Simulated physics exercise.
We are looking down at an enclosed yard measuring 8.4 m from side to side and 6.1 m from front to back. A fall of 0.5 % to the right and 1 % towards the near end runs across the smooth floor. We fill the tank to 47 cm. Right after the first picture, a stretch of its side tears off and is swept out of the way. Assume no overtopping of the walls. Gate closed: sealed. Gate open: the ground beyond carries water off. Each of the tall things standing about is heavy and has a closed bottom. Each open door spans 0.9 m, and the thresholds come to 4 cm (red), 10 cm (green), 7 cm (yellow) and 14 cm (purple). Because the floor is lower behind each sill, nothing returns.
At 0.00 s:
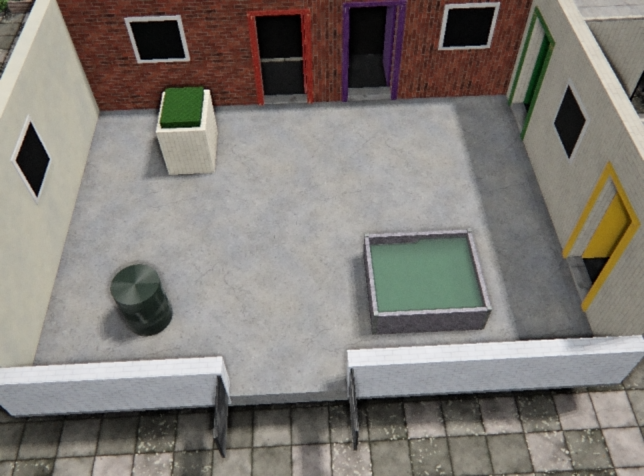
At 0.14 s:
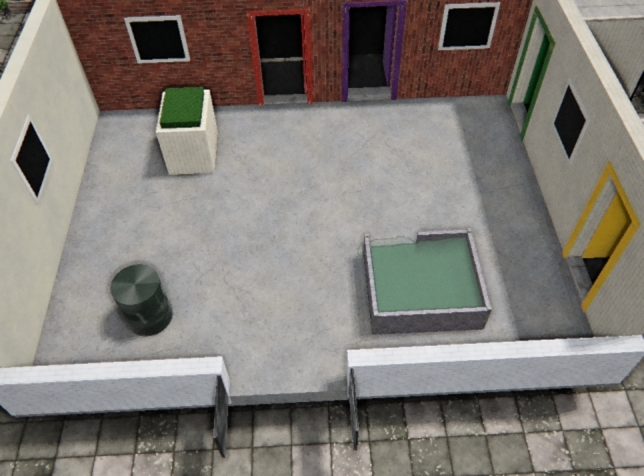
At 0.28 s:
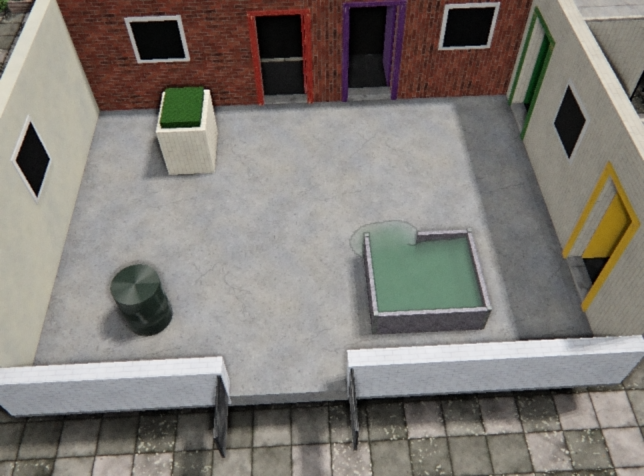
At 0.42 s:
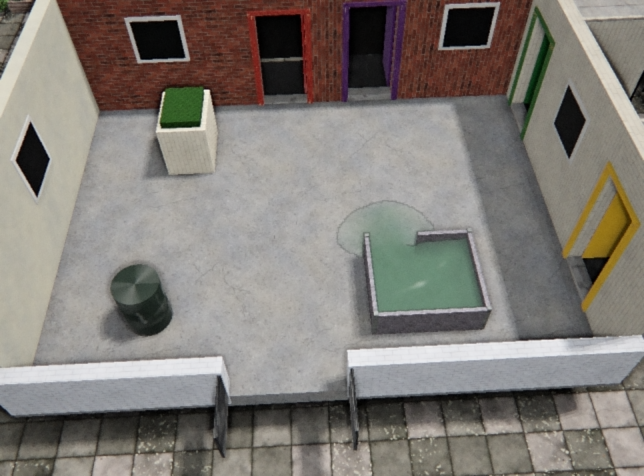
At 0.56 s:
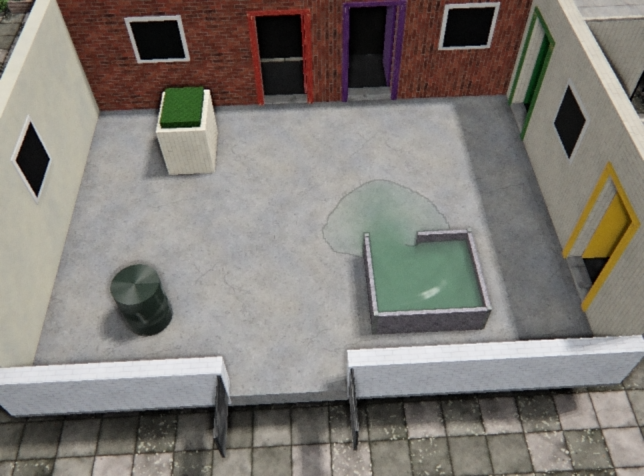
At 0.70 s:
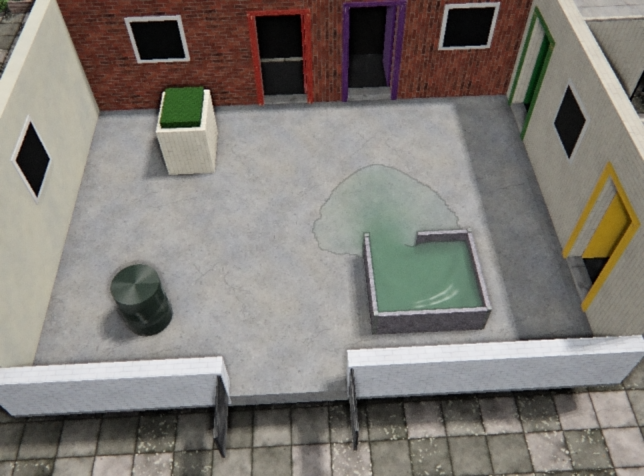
The footage shows a walled yard with coloured doorways, a planter, a dark green cylinder and a tank of greenish water; part of the tank's far side disappears, and water pours out, spreading in a widening sheet across the grey floor.
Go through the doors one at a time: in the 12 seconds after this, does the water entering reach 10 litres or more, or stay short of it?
Going through them: The red door reaches it; the green door stays short; the yellow door stays short; the purple door stays short.
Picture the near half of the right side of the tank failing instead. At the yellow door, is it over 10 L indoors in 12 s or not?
So for yellow: Yes.
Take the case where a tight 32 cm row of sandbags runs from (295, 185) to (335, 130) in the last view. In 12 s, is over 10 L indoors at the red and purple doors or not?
Red within the limit, purple within the limit.
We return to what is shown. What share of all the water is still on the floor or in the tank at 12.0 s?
Around 98 percent of the water.
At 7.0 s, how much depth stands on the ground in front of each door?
Centimetres: Red 4 / green 6 / yellow 1 / purple 3.
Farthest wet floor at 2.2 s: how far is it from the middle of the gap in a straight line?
Roughly 4.2 m.
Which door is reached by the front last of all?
Yellow.
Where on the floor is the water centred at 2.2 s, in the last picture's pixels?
Its balance point sits around (394, 235).
After 1.4 s water covers 15 % of the floor and is deepest (20 cm) near (381, 244); red door not reached, green door not reached, yellow door not reached, purple door not reached.
After 2.2 s water covers 30 % of the floor and is deepest (15 cm) near (381, 244); red door 3 cm at the sill, 0 L in, green door not reached, yellow door not reached, purple door 12 cm at the sill, 0 L in.
After 3.5 s water covers 35 % of the floor and is deepest (12 cm) near (381, 244); red door 8 cm at the sill, 14 L in, green door 4 cm at the sill, 0 L in, yellow door not reached, purple door 8 cm at the sill, 0 L in.
After 7.0 s water covers 45 % of the floor and is deepest (6 cm) near (513, 135); red door 4 cm at the sill, 21 L in, green door 6 cm at the sill, 0 L in, yellow door not reached, purple door 3 cm at the sill, 0 L in.
After 12.0 s water covers 70 % of the floor and is deepest (8 cm) near (578, 319); red door 1 cm at the sill, 21 L in, green door 3 cm at the sill, 0 L in, yellow door 3 cm at the sill, 0 L in, purple door 1 cm at the sill, 0 L in.
